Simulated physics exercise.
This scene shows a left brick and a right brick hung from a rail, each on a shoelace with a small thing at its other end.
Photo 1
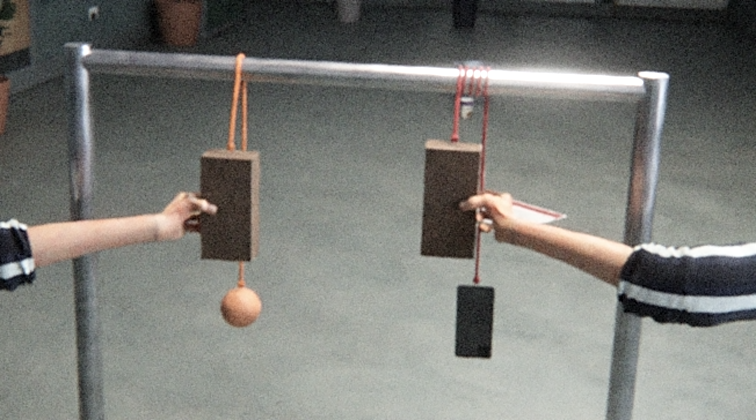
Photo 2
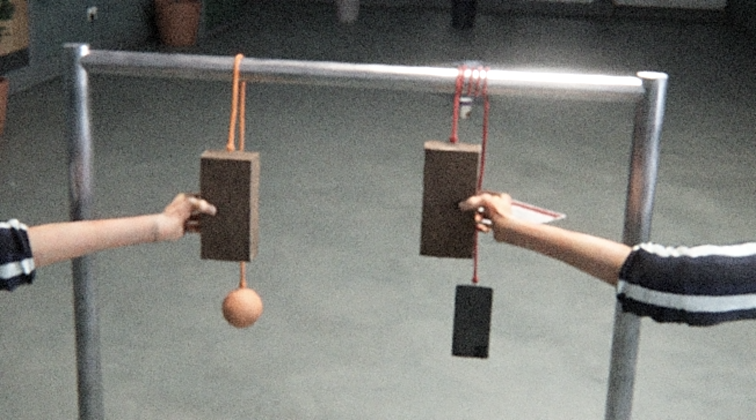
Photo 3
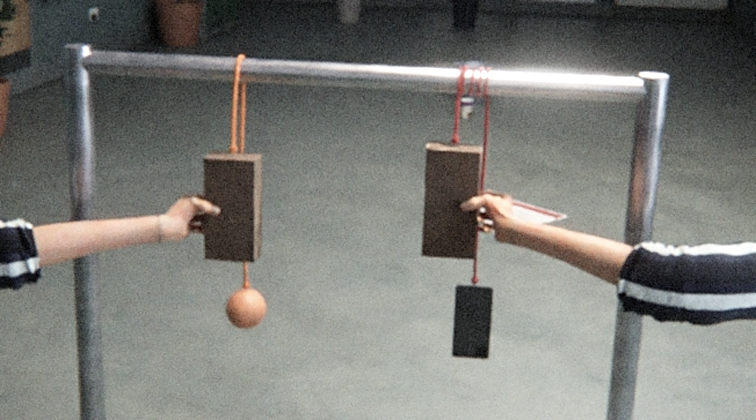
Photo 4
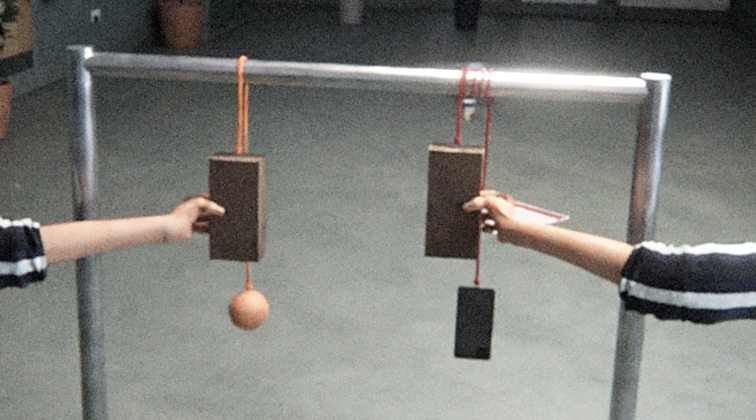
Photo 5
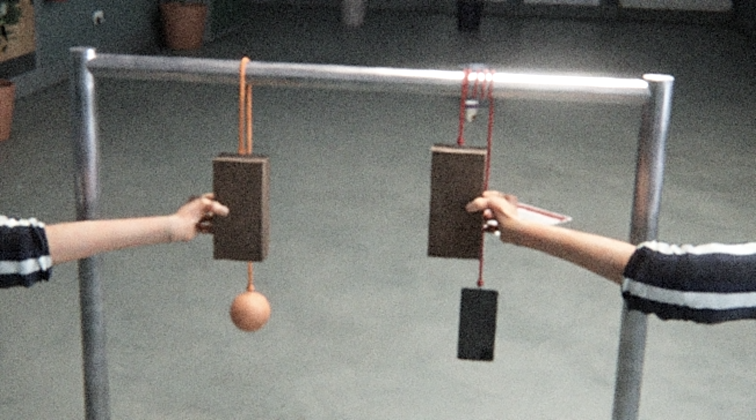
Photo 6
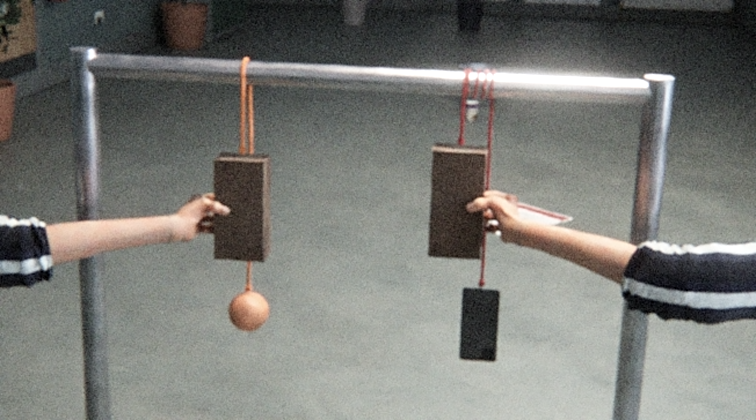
In a dim open area, two hands hold bricks hanging from a rail, barely moving.
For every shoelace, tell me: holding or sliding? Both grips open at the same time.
Left brick - sliding. Right brick - holding.
Then, 0.28 s on from there, left brick dropping near (243, 267); right brick off the floor near (462, 189).
Then, 0.62 s on from there, left brick on the floor; right brick off the floor near (461, 184).
Then, 0.94 s on from there, left brick on the floor; right brick off the floor near (460, 189).
In the end, left brick on the floor; right brick off the floor near (463, 192). The left brick pulls its rope through and the right brick stays hanging.
